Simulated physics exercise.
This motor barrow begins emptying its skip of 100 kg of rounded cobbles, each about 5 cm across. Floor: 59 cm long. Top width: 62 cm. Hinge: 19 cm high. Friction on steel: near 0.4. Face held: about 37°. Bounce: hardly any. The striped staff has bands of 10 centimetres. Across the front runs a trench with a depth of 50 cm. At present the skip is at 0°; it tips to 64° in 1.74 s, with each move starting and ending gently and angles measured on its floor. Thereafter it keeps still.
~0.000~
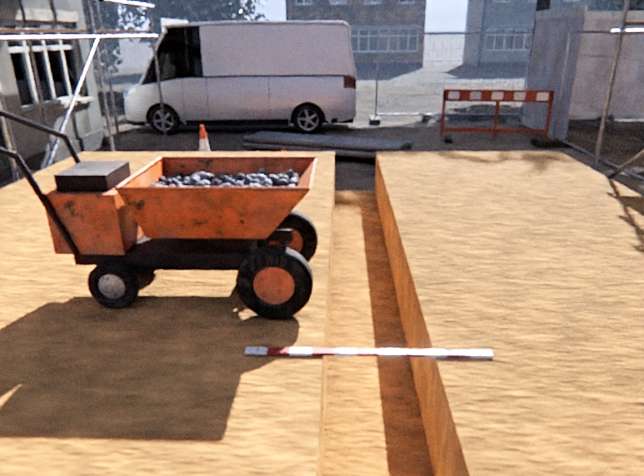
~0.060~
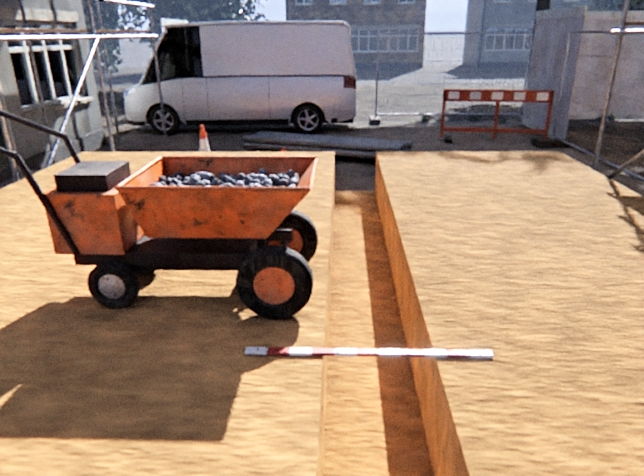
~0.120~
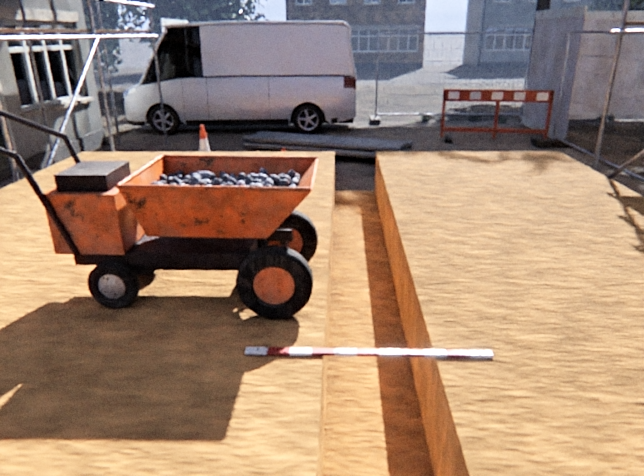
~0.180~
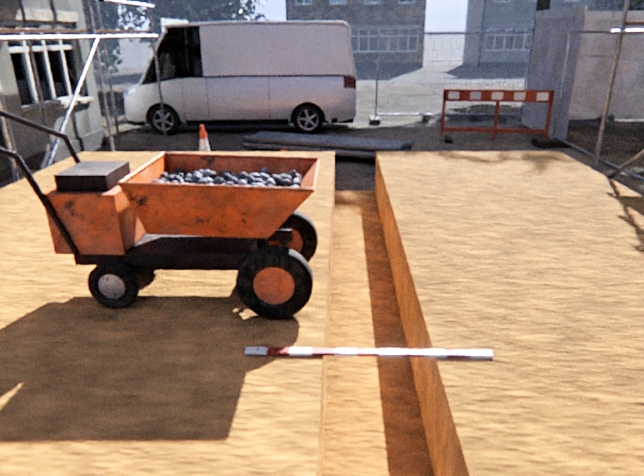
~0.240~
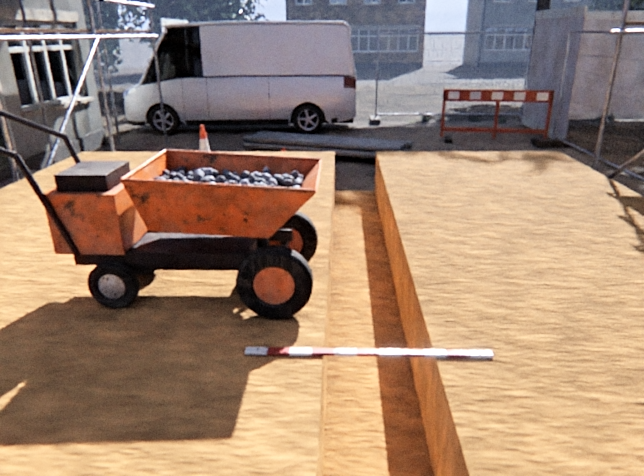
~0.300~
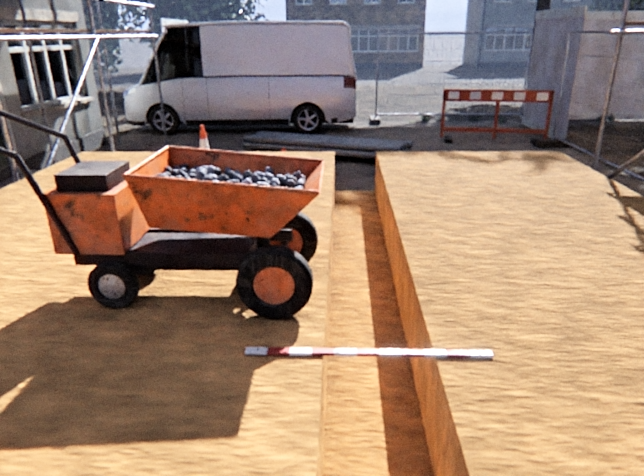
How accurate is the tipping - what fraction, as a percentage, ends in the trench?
Close to 75 in every hundred.
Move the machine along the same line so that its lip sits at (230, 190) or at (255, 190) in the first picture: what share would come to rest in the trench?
Near 100 per cent from the first place, 100 from the second.
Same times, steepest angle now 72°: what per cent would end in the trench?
In that case some 70 per cent.
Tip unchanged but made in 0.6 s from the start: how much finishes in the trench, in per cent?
Close to 50 per cent then.
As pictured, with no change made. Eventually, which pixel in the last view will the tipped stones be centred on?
Near (396, 356).
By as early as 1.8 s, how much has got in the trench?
About 25%.
After 1.3 s the floor is at 54°; 100 % in the skip; the foremost stones are at (367, 232).
After 1.8 s the floor is at 64°; 65 % in the skip, 24 % in the trench, 10 % past the trench; the foremost stones are at (455, 294).
After 2.2 s the floor is at 64°; 33 % in the skip, 42 % in the trench, 25 % past the trench; the foremost stones are at (510, 297).
After 4.1 s the floor is at 64°; 0 % in the skip, 75 % in the trench, 25 % past the trench; the foremost stones are at (543, 305).
